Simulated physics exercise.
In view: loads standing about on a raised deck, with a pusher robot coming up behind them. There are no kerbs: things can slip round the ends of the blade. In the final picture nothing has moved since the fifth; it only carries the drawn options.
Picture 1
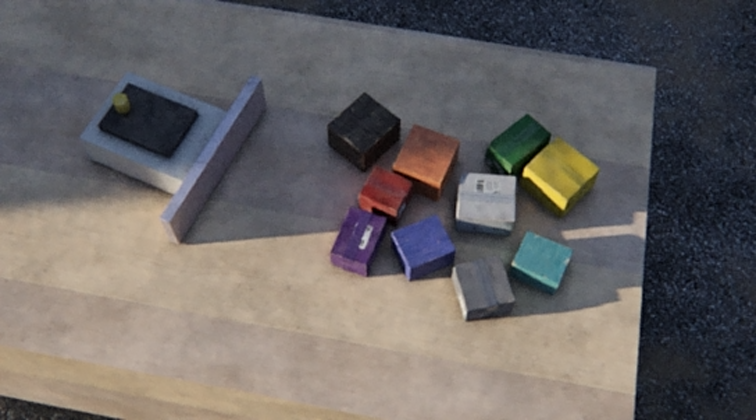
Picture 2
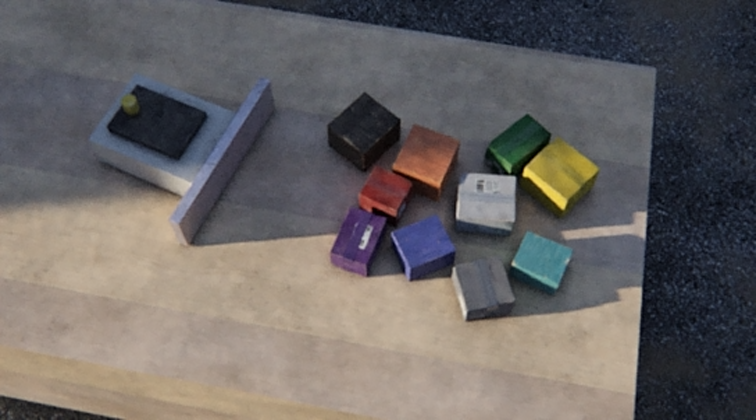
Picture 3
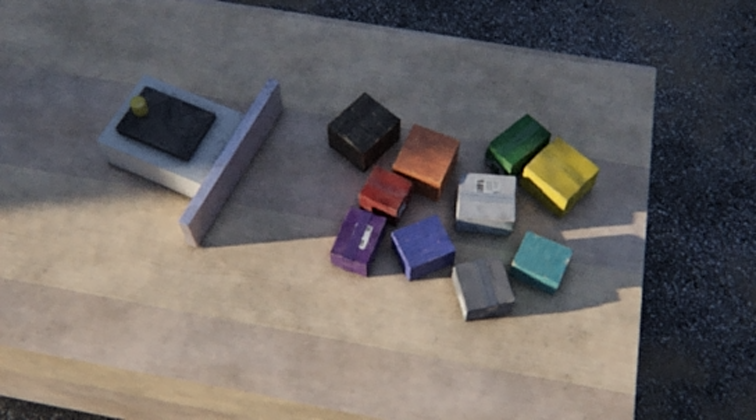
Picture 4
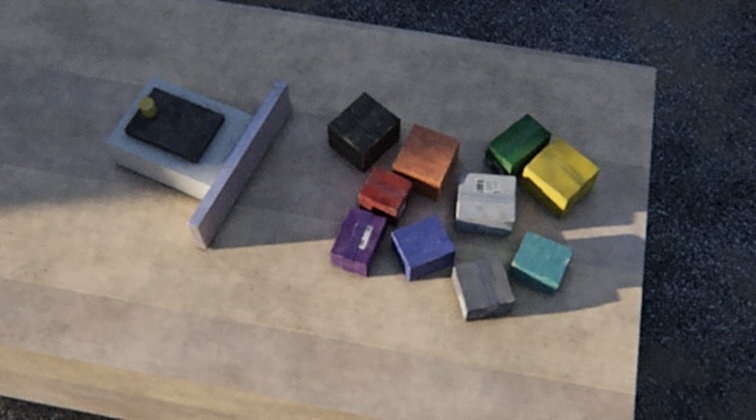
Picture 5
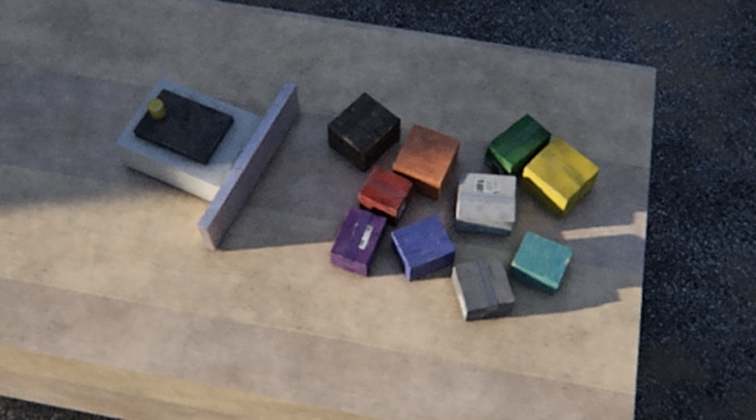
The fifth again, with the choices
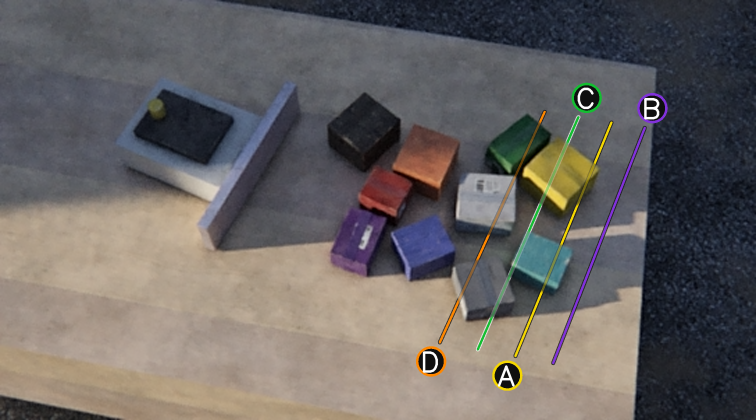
A pale raised deck with dark, rough ground beyond its edges is seen from above at a slant. Ten small boxes sit loosely grouped on the right, black, orange, red, purple, blue, white, grey, green, yellow and turquoise, while a whitish robot with a dark top and upright front blade stands at left. The robot creeps slightly rightward, blade first, touching nothing, as the boxes and camera stay still.
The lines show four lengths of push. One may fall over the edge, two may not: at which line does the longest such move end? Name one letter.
No second one falls up to C.
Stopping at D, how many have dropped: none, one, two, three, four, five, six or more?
The count is none.
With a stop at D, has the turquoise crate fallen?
No.
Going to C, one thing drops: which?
The yellow box.
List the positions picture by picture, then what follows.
The first frame shows blue crate (423, 247); white parcel (486, 204); purple box (358, 241).
The second frame shows robot (163, 123); orange crate (426, 163).
The third frame shows robot (172, 124); turquoise crate (541, 263).
The fourth frame shows robot (181, 126); grey parcel (482, 289).
The fifth frame shows robot (189, 127); black crate (364, 132); blue crate (423, 247); white parcel (486, 204).
On the marked copy, A at (567, 232); B at (602, 238); C at (532, 226); D at (496, 220).
Taking C. A third of the way, robot (289, 144); black crate (411, 137); white parcel (493, 208).
Two thirds of the way, robot (388, 160); yellow box (590, 184); turquoise crate (577, 300).
When it is over, robot (468, 174); yellow box over the edge; white parcel (634, 267); one fallen.
As for the rest, A drops three; B drops six; D is within the limit but short.
